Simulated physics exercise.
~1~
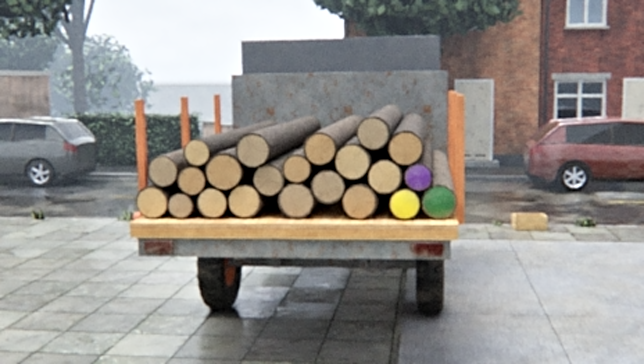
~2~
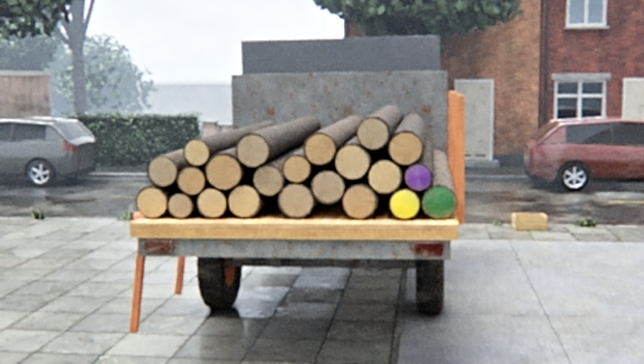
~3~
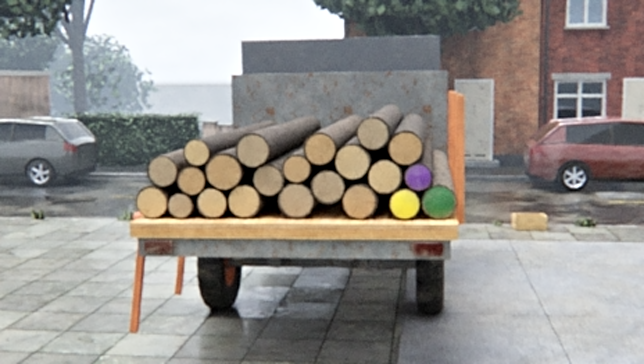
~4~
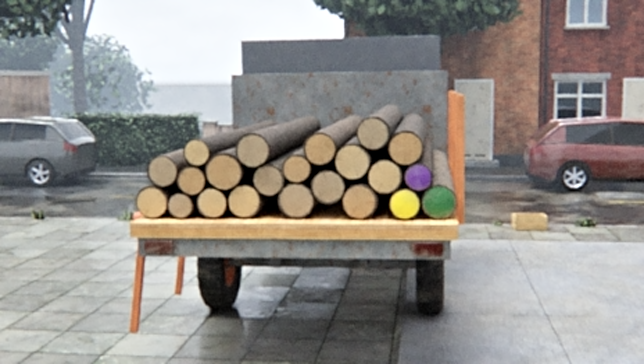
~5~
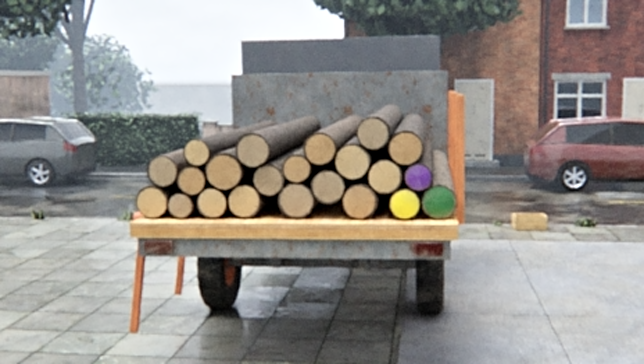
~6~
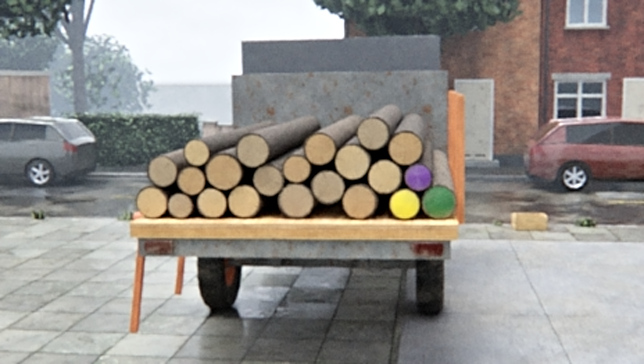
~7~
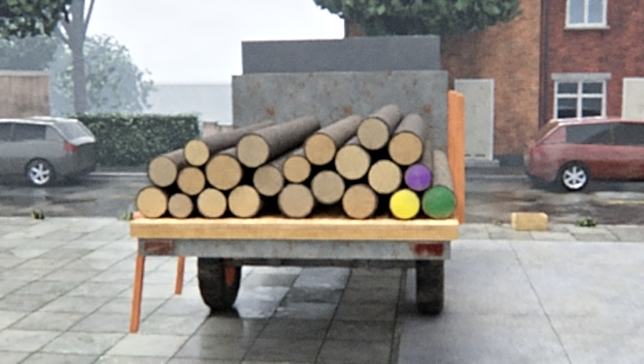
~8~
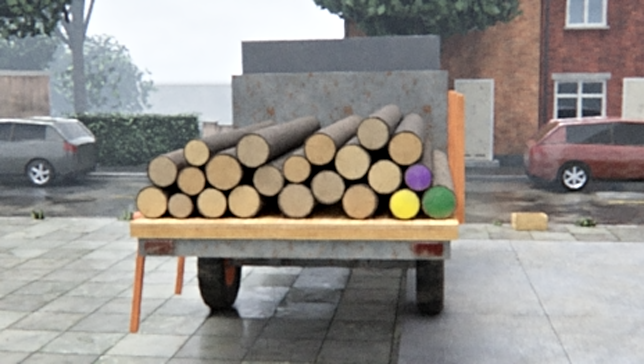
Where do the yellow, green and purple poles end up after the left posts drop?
All three stay aboard the lorry, with the yellow and green ones resting on the deck and the purple one still lying on top of other poles.
The video shows a parked flatbed lorry stacked with timber poles, among them a yellow, a green and a purple one. The orange posts on the left swing out and down, while the right side holds, and the whole stack stays still on the deck.
